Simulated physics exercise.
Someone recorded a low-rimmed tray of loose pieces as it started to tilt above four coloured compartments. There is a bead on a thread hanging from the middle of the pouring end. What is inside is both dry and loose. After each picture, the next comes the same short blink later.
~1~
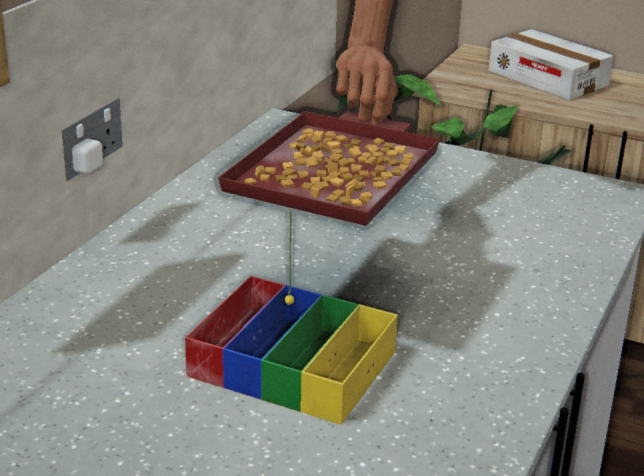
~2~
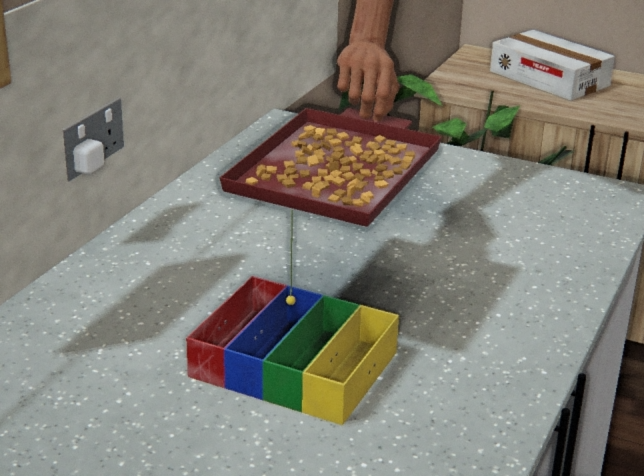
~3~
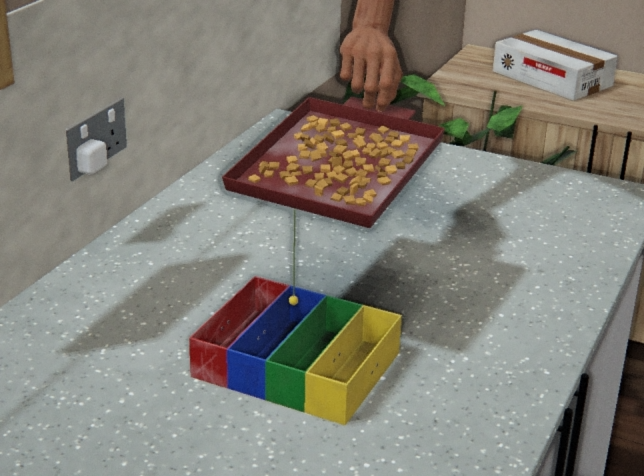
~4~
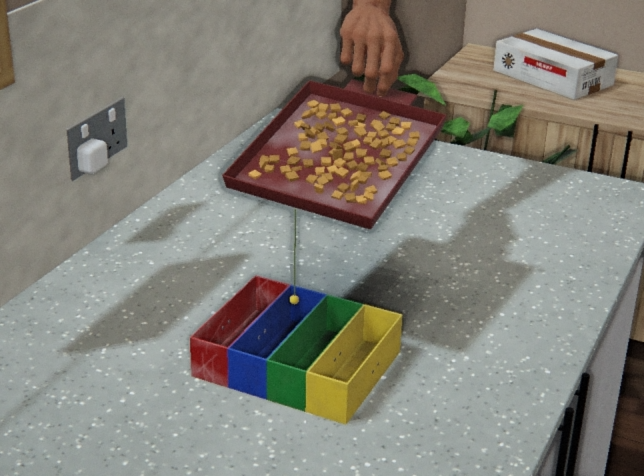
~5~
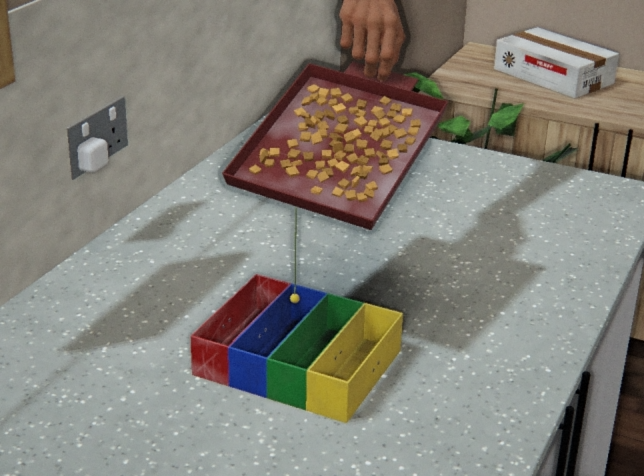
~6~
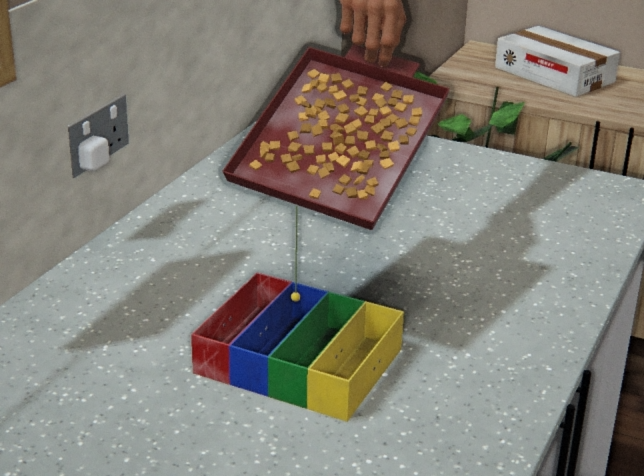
A hand tilts a red tray of cereal squares toward its right front corner above coloured compartments.
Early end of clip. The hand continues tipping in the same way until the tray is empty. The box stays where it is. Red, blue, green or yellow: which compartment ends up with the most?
The yellow one.
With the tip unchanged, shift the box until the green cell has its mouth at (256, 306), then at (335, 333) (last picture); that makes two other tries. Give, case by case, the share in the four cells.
20 %, 100 %.
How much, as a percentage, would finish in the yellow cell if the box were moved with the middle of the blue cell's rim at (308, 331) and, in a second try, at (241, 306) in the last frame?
It would be roughly 10 per cent, followed by roughly 20 per cent.
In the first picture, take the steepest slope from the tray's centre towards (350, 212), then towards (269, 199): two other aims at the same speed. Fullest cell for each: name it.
At the first place that yellow cell, at the second that red cell.
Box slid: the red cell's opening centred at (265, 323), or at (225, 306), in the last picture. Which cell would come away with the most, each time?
So it's the green cell for the first shift and the cell in yellow for the second.
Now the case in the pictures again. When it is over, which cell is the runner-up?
That green cell.
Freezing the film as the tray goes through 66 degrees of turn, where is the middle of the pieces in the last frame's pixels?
Check around (339, 185) in the last picture.
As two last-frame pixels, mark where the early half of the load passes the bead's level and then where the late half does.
Early-half point (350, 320); late-half point (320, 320).
Shortly afterwards, tray tipped steeply; all but a few on the tray; only a few falling or outside the box.
Next, tray tipped past a quarter turn; near two thirds on the tray; a little in the yellow cell; only a few in the blue cell; only a few in the green cell; a little falling or outside the box.
Some moments later, tray tipped past a quarter turn; near two thirds in the yellow cell; near a quarter in the green cell; a little in the blue cell; only a few in the red cell; only a few falling or outside the box.
In the end, tray tipped past a quarter turn; near two thirds in the yellow cell; near a quarter in the green cell; a little in the blue cell; only a few in the red cell; only a few outside the box.
